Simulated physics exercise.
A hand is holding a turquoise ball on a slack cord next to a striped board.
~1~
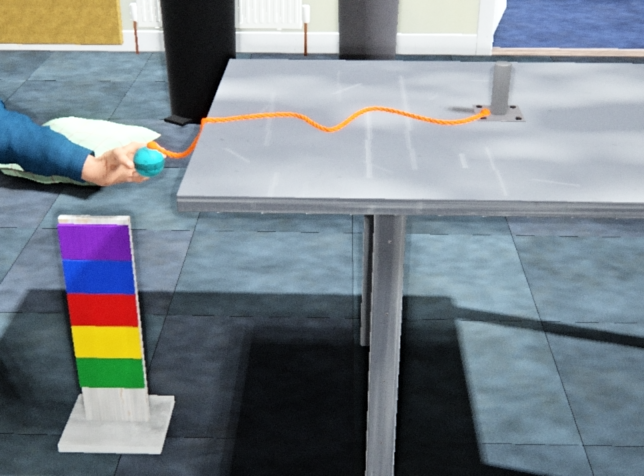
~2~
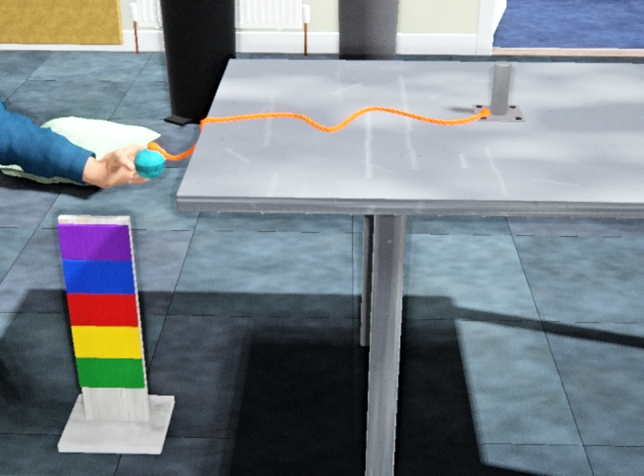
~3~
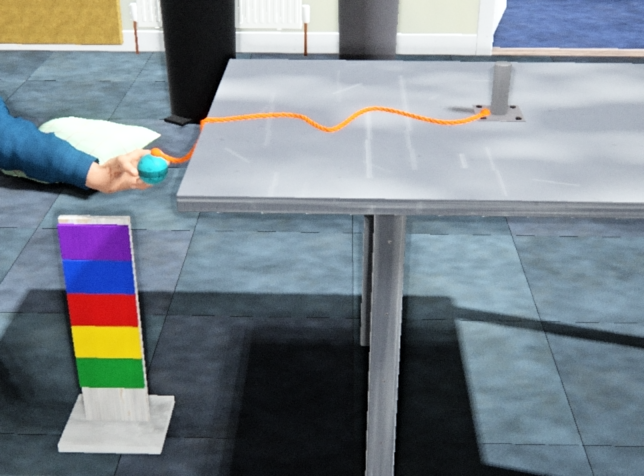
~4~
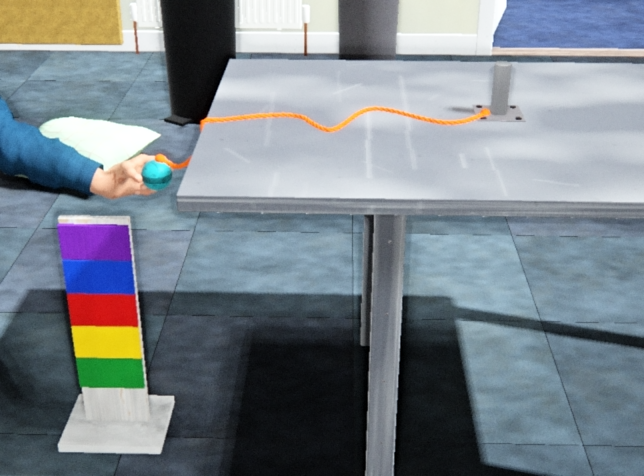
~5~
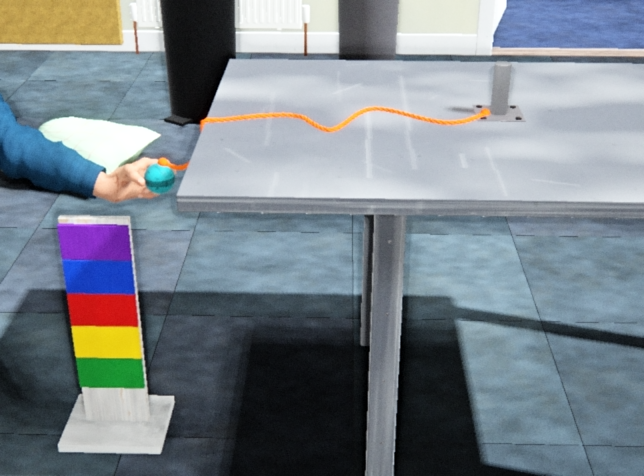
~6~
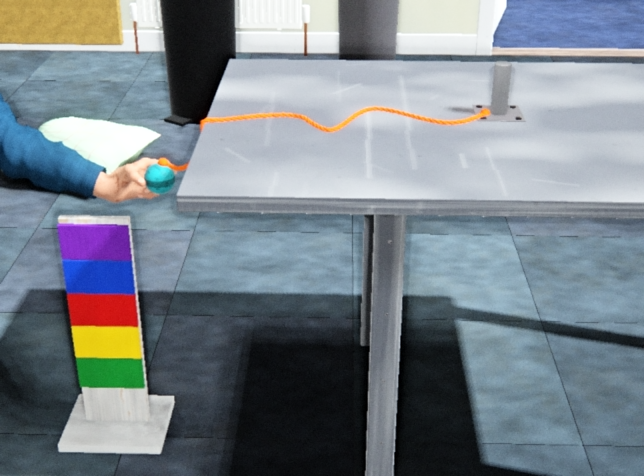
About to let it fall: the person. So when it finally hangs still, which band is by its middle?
At blue.
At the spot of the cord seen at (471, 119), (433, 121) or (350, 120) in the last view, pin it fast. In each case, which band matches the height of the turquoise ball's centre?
Results, in sequence: Blue / blue / purple.
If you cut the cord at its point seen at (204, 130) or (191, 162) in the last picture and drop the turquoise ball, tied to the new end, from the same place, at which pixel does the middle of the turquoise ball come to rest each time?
The pixels are close to (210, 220) for the first and (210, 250) for the second.
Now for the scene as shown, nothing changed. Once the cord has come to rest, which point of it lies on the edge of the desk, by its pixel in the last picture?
In the last picture it is at roughly (277, 115).
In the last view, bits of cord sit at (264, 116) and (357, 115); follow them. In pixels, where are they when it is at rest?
One finishes at (204, 142) and the other at (326, 118).
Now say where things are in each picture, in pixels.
The first frame shows turquoise ball (149, 161); purple (94, 244); blue (98, 278); red (103, 311); yellow (107, 343); green (110, 374).
The second frame shows turquoise ball (149, 163); cord through (464, 122) (393, 111) (342, 125) (290, 116) (212, 122).
The third frame shows turquoise ball (153, 169).
The fourth frame shows turquoise ball (157, 175); cord through (464, 122) (393, 111) (342, 125) (290, 116) (212, 122).
The fifth frame shows turquoise ball (160, 178).
The sixth frame shows turquoise ball (160, 178); cord through (464, 122) (393, 111) (342, 125) (290, 116) (212, 122).
A little later, ball near (208, 265); level with blue.
Next, ball near (201, 274); level with blue.
When it is over, ball near (207, 278); level with blue. Its centre hangs level with the blue band.
